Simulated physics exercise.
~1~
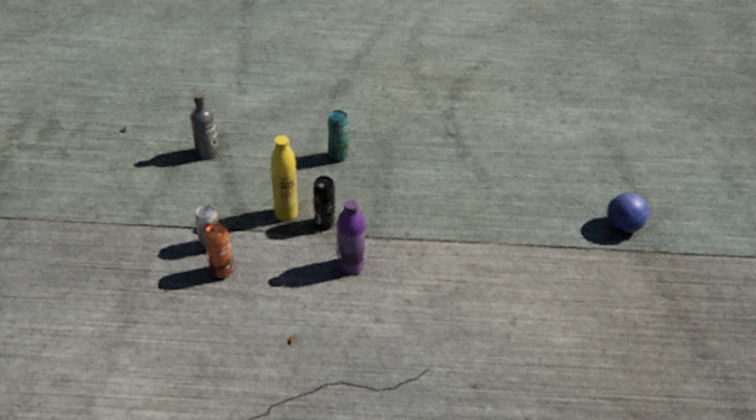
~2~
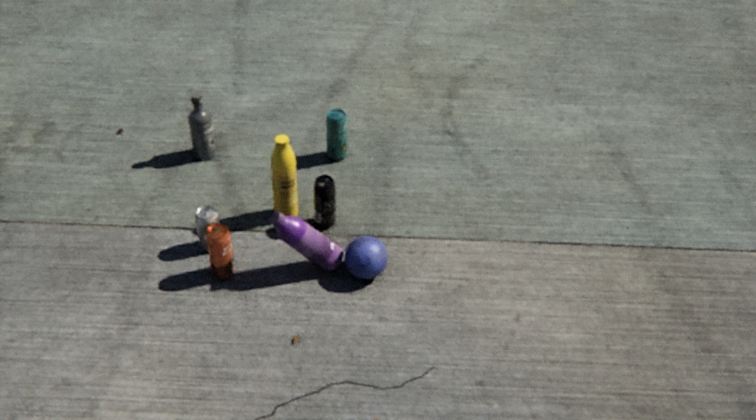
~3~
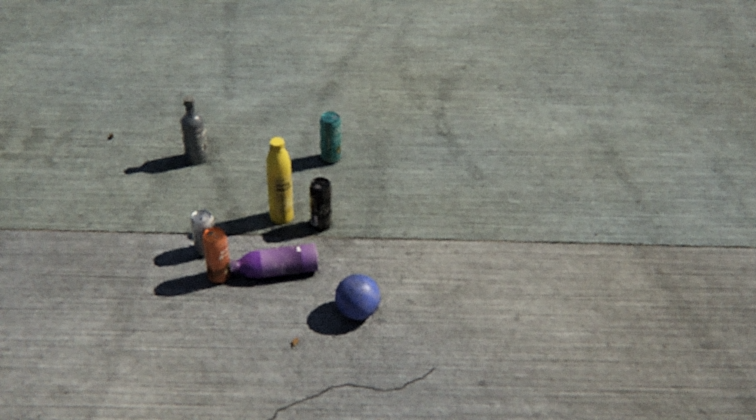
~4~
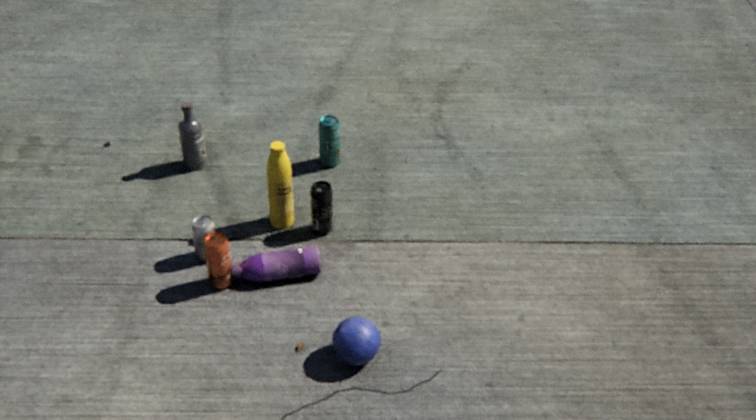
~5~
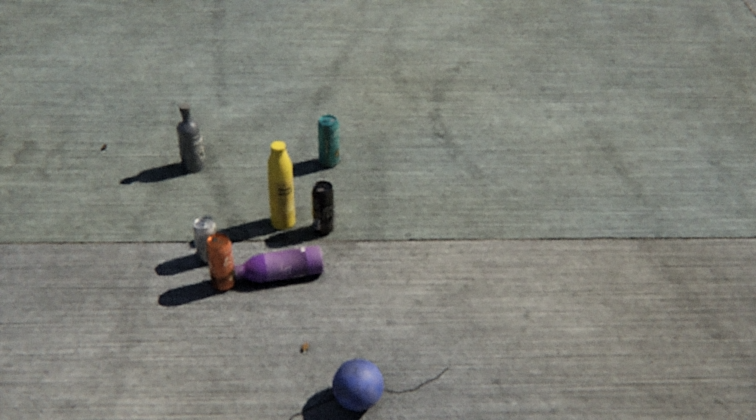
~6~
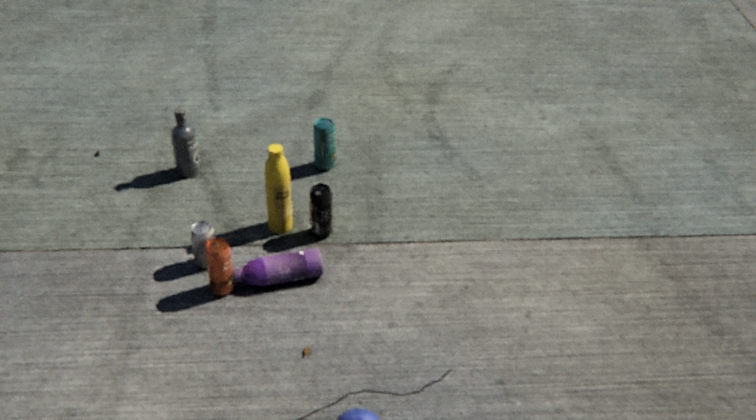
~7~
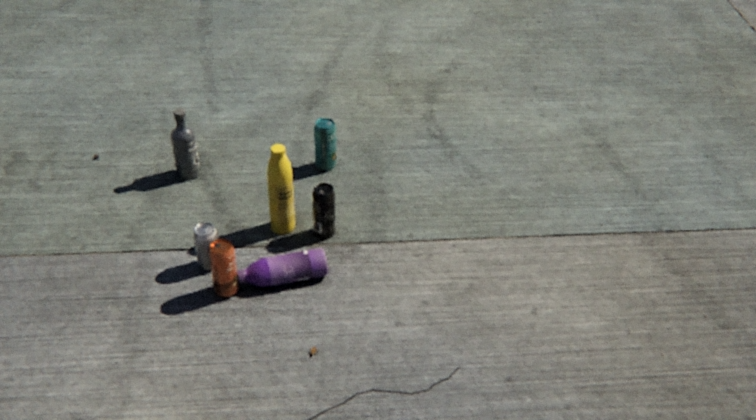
At the start, a yellow bottle, a grey bottle, a purple bottle and four cans stand upright on sunlit concrete, with a blue ball off to the right. The ball rolls left and strikes the purple bottle, which tips over to the left. The bottle drops onto its side and comes to rest beside the orange can, while the ball turns away toward the viewer. The ball keeps rolling down past a thin crack and leaves the view at the bottom. At the end, only the purple bottle lies toppled, and the others still stand.
